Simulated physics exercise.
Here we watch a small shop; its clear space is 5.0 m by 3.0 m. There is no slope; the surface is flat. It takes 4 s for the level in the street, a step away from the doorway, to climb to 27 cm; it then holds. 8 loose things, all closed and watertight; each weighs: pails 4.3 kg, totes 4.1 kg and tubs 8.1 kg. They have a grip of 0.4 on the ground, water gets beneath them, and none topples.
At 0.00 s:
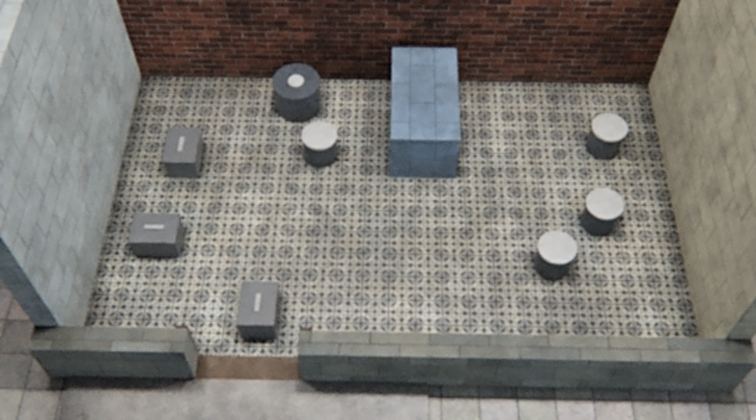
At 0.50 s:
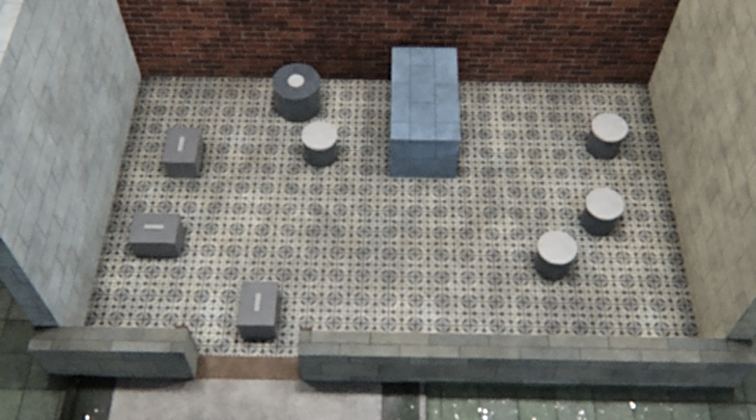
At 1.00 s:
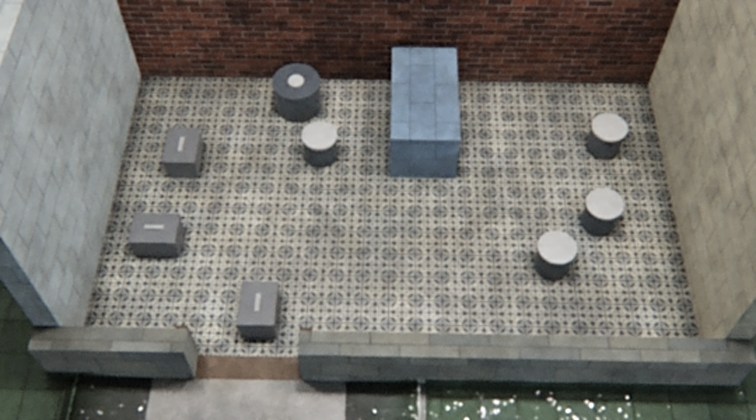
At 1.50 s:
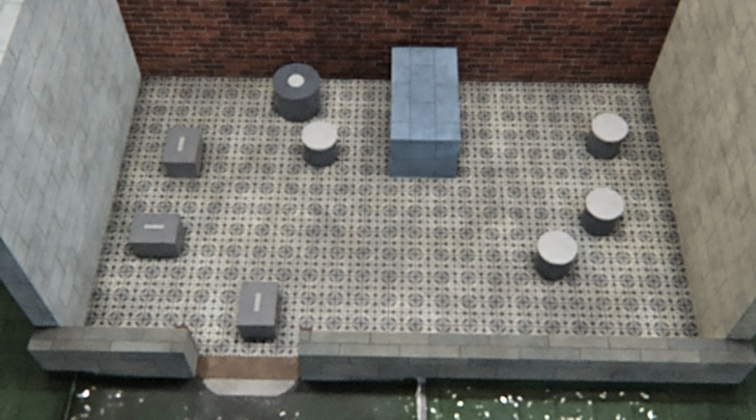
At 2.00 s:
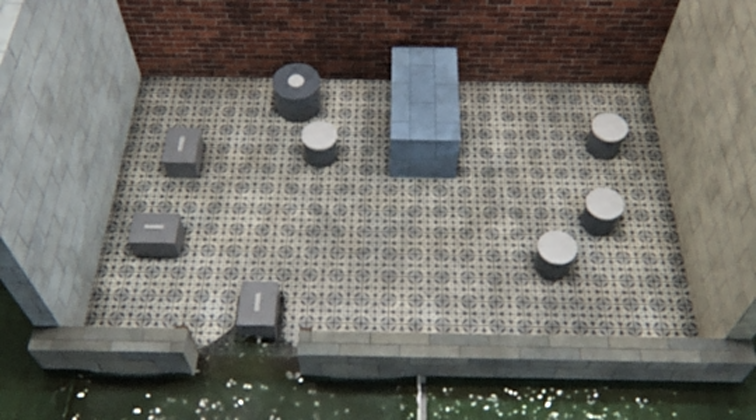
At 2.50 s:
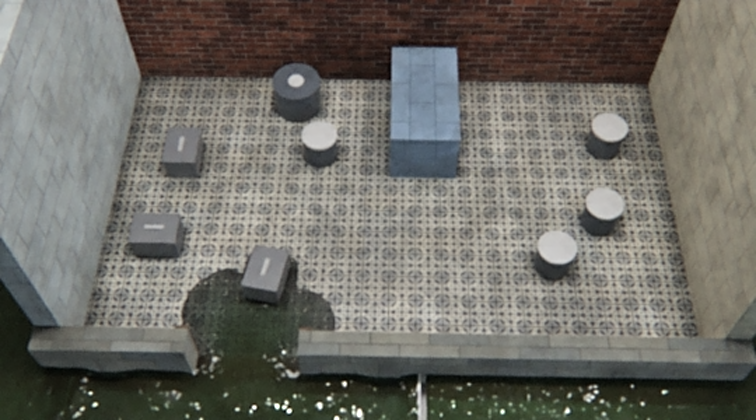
A big blue block stood still on a tiled floor while dark green water rose outside the low front wall, then came through the doorway gap and shoved the nearest grey box inward.
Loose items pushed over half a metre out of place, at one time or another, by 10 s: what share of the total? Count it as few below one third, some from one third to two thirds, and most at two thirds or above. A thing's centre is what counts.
Some.
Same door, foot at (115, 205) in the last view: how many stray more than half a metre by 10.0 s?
Result: 8.
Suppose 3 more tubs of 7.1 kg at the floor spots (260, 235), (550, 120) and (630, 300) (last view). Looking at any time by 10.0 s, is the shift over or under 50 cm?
In turn: Beyond the mark, within the mark, within the mark.
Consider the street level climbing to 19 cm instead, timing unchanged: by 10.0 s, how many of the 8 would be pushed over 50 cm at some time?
With that change, 4 of them.
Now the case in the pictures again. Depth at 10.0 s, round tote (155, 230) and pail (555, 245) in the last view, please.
First roughly 18 cm, second roughly 3 cm.
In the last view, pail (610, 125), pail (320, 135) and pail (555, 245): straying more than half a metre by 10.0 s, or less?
First not as far, then farther, then not as far.
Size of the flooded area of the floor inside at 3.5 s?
Somewhere about 4.0 m2, give or take.
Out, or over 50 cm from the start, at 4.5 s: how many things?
Answer: 3.
After 3.5 s 1 of 8 are over 50 cm from their spots; 0 afloat.
After 4.5 s 3 of 8 are over 50 cm from their spots; 1 afloat.
After 7.0 s 4 of 8 are over 50 cm from their spots; 5 afloat.
After 10.0 s 4 of 8 are over 50 cm from their spots, and 5 have been at some point; 6 afloat.
